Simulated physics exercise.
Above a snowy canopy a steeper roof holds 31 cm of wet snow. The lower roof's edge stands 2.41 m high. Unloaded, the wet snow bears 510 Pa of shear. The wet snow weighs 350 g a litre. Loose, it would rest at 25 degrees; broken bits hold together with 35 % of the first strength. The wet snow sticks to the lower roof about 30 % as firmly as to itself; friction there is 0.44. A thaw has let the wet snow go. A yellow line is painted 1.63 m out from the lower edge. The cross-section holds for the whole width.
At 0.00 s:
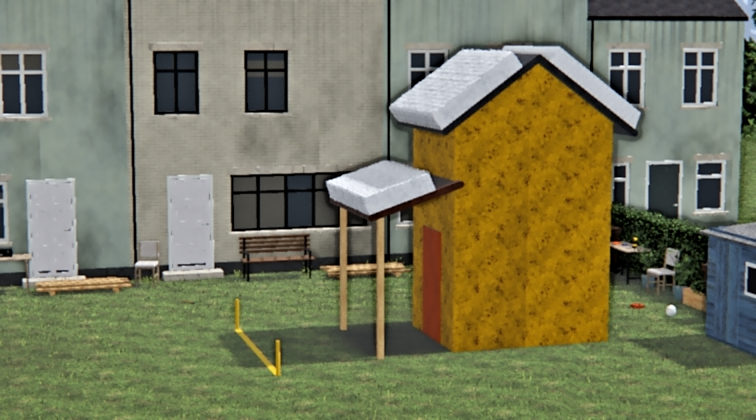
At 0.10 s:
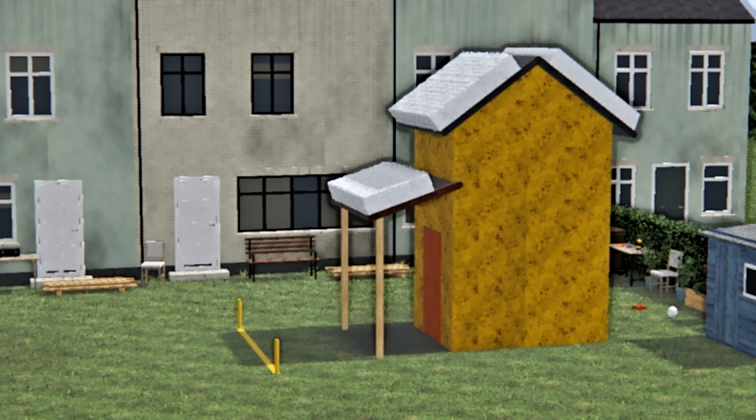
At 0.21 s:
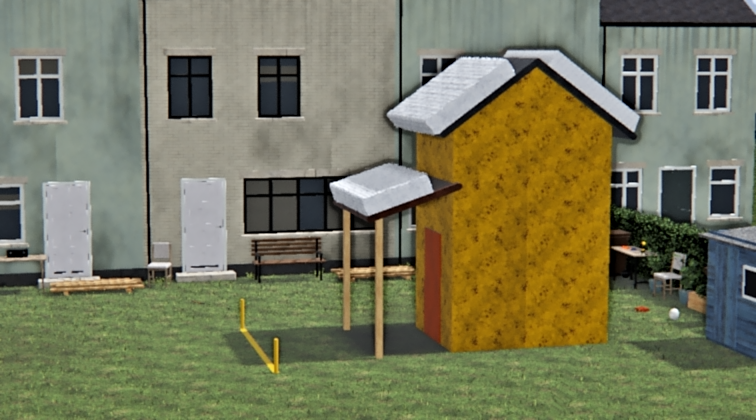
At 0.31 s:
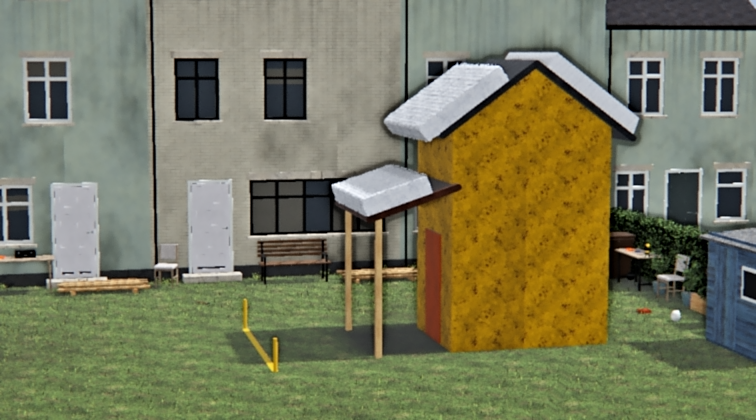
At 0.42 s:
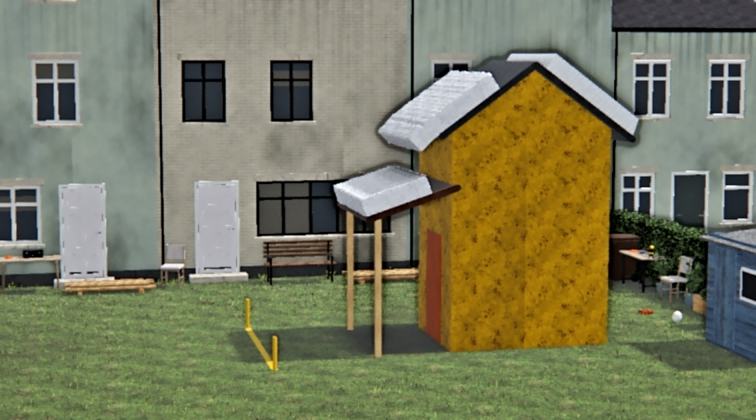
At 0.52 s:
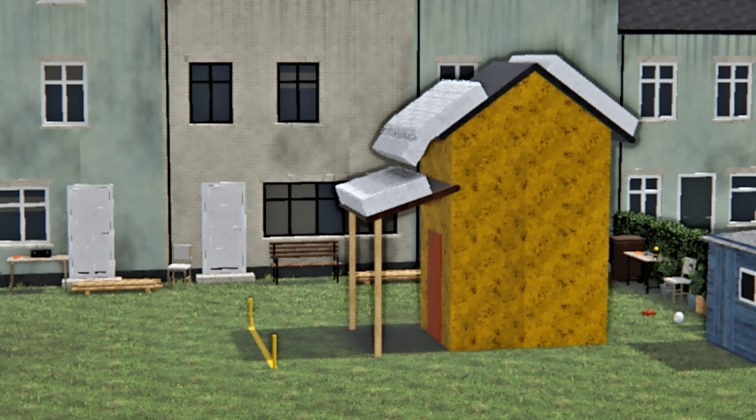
We see a tall orange-yellow building with snow on its steep roof and a lower snowy canopy on posts; the upper left snow slides down leftward past the roof edge, bending and cracking, as the view shifts slightly.
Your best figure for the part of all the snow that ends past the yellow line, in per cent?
Expect roughly 43 %.
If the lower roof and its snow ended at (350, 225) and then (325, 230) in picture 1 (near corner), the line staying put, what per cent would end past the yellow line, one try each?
In turn about 45 %, 40 %.
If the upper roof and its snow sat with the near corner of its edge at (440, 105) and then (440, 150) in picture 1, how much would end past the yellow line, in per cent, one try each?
In that order: 40 %, 35 %.
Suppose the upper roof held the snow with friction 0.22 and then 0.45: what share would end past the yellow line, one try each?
In turn about 40 %, 25 %.
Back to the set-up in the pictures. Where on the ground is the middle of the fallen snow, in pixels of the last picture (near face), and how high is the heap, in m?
Near (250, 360), some 0.3 m high.
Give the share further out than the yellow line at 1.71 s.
Near 30 %.
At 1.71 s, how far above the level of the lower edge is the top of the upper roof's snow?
About 0.6 m.
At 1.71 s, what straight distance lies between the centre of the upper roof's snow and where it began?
Roughly 5.2 m.
After 1.07 s, none is below the lower edge and 0 % is past the line.
After 1.71 s, 71 % is below the lower edge and 30 % is past the line.
After 2.36 s, 72 % is below the lower edge and 43 % is past the line.
After 3.00 s, 72 % is below the lower edge and 43 % is past the line.
After 3.10 s, 72 % is below the lower edge and 43 % is past the line.
